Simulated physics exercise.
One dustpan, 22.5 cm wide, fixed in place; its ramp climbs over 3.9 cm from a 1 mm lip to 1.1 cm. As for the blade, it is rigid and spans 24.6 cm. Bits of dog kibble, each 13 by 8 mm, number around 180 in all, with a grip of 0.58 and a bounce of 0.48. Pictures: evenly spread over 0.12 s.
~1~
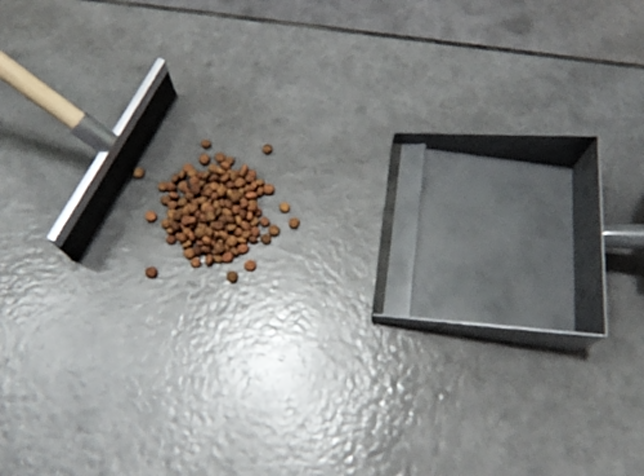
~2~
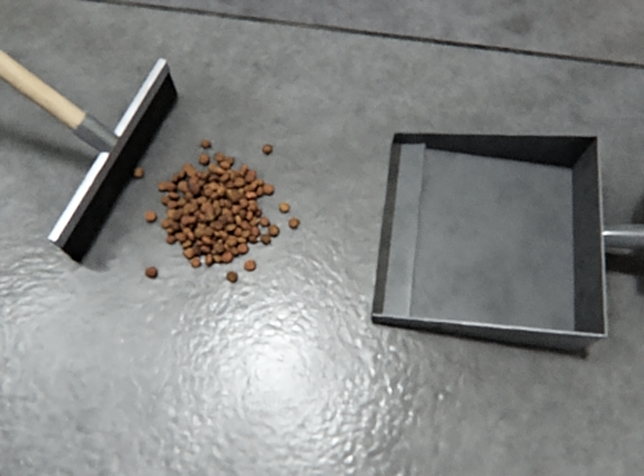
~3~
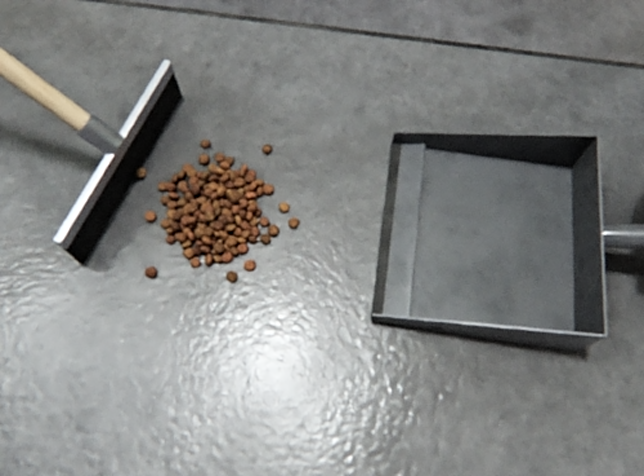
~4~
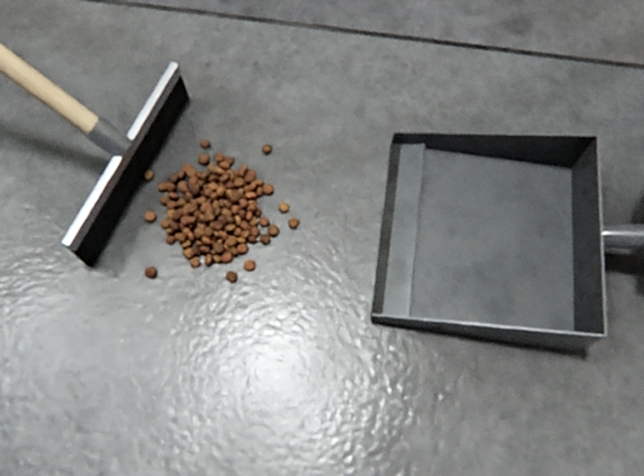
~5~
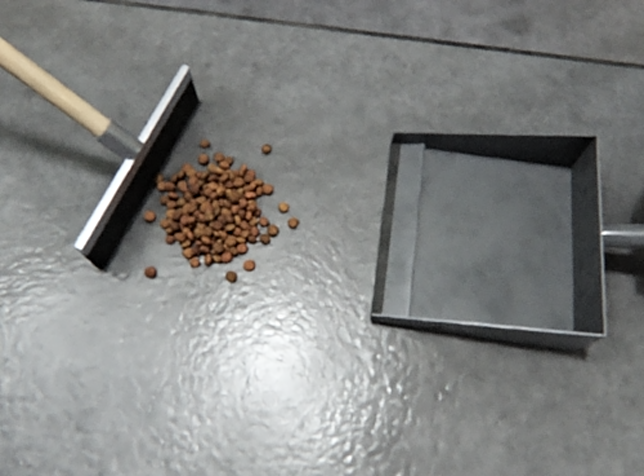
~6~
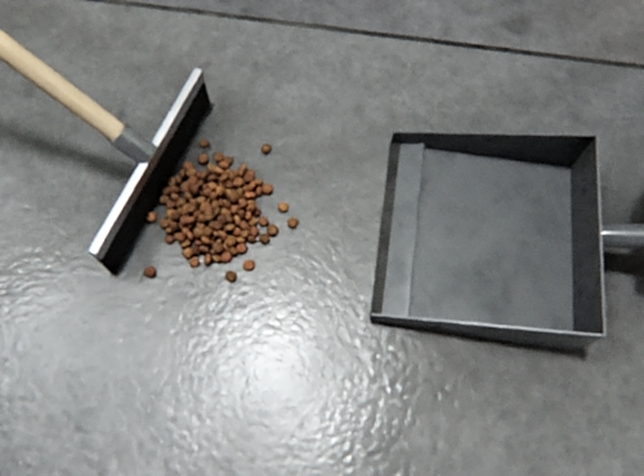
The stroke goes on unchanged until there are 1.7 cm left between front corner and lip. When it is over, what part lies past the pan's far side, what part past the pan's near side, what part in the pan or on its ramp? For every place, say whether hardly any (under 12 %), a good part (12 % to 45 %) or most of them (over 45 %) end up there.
As I see it, far side: Odds are it gets a meagre share. Near side: Odds are it gets a so-so share. Pan: Odds are it gets a so-so share.
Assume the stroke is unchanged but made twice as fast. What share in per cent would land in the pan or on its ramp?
Roughly 65 in a hundred.
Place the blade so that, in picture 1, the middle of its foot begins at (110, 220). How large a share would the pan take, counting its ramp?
I'd put it at around 35 per cent.
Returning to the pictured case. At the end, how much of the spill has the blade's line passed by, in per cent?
I'd say close to 0 per cent.
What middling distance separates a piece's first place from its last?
It comes to some 18 cm.
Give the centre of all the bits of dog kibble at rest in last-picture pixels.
Centre at rest: Approx. (364, 260) px.
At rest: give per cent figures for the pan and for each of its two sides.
Far side: 0%. Near side: 15%. Pan: 20%.
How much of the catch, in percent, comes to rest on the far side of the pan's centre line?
Share: Approx. 30 %.
Then, 0.16 s after the last picture, middle of the blade 15 cm from the lip; 0 % over the lip, far side 0 %, near side 5 %.
Then, 0.26 s after the last picture, middle of the blade 8 cm from the lip; 0 % over the lip, far side 0 %, near side 10 %.
Then, 0.50 s after the last picture, middle of the blade 4 cm from the lip; 20 % over the lip, far side 0 %, near side 15 %.
In the end, far side 0 %, near side 15 %, pan 20 %, in front of the lip or behind the blade 60 %.
